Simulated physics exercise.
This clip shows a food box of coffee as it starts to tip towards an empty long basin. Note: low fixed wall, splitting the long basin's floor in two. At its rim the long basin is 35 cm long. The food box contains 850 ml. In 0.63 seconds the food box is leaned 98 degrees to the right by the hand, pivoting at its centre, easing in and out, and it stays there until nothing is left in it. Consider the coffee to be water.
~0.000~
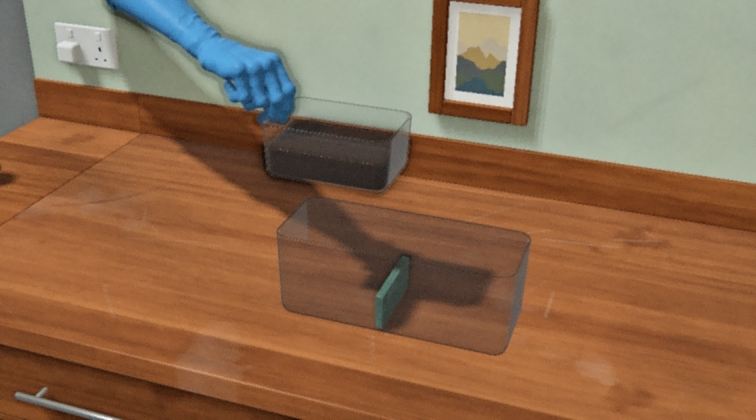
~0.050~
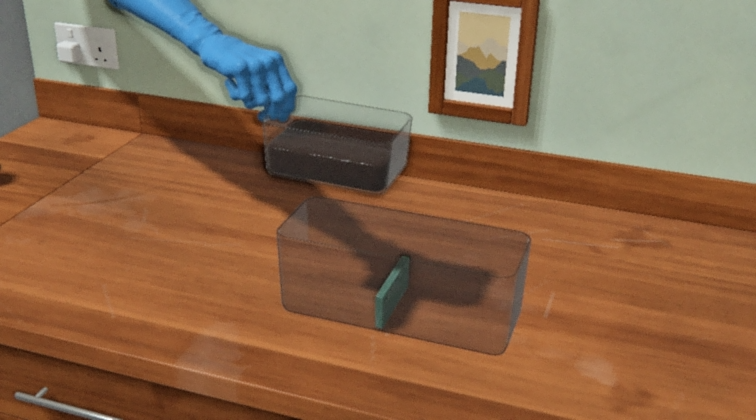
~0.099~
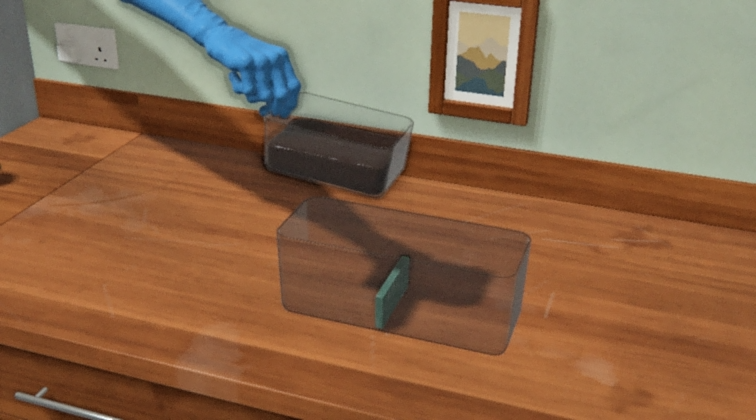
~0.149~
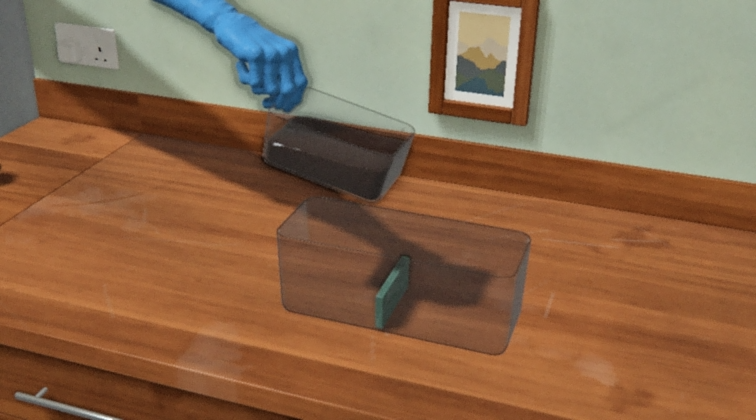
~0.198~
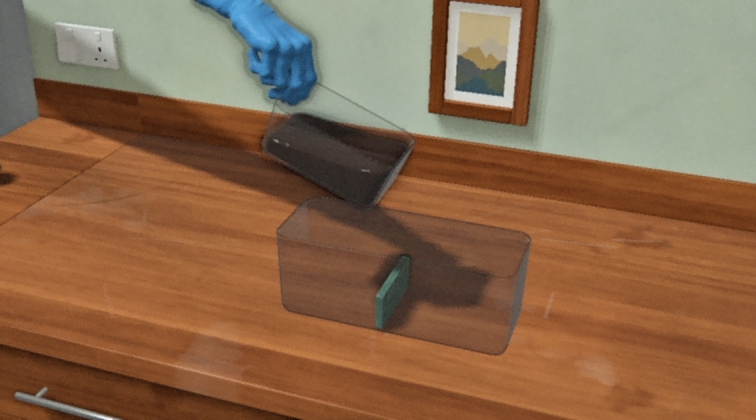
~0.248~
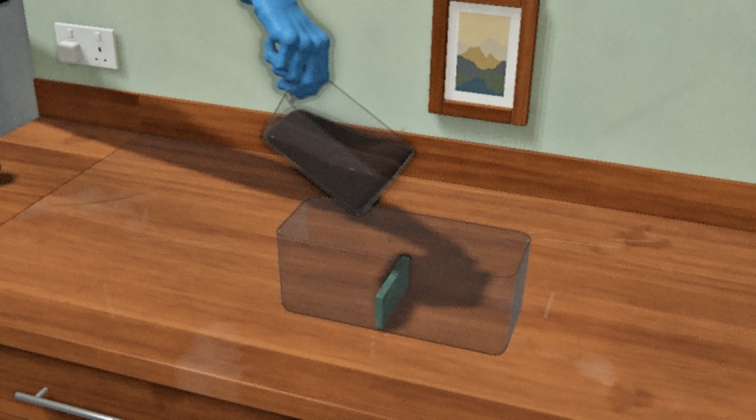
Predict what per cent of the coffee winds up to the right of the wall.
Roughly 70 per cent is past the wall.
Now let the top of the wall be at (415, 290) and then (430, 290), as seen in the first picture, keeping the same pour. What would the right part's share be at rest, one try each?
Try 1: 45 %; try 2: 35 %.
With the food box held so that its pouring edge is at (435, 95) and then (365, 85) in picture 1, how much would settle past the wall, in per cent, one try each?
80 per cent first, 50 per cent second.
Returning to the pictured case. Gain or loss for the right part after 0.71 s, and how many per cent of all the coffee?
Looks like it goes lower by around 3.
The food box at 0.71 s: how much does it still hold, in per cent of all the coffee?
Close to 5 percent of the whole amount.
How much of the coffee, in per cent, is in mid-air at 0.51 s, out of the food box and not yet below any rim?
Near 40 per cent at that time.
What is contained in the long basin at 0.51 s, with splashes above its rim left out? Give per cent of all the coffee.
Near 40 in a hundred.
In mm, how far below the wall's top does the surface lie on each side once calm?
Some 44 mm on the left and 28 mm on the right.
After 0.51 s the tilt is 90° and 20 per cent is still to pour, 0 is left of the wall and 40 right of it.
After 0.71 s the tilt is 98° and 5 per cent is still to pour, 12 is left of the wall and 73 right of it.
After 0.91 s the tilt is 98° and 2 per cent is still to pour, 18 is left of the wall and 72 right of it.
After 1.13 s the tilt is 98° and 0 per cent is still to pour, 21 is left of the wall and 71 right of it.
In the end 22 per cent lies left of the wall, 70 right of it and 7 outside.
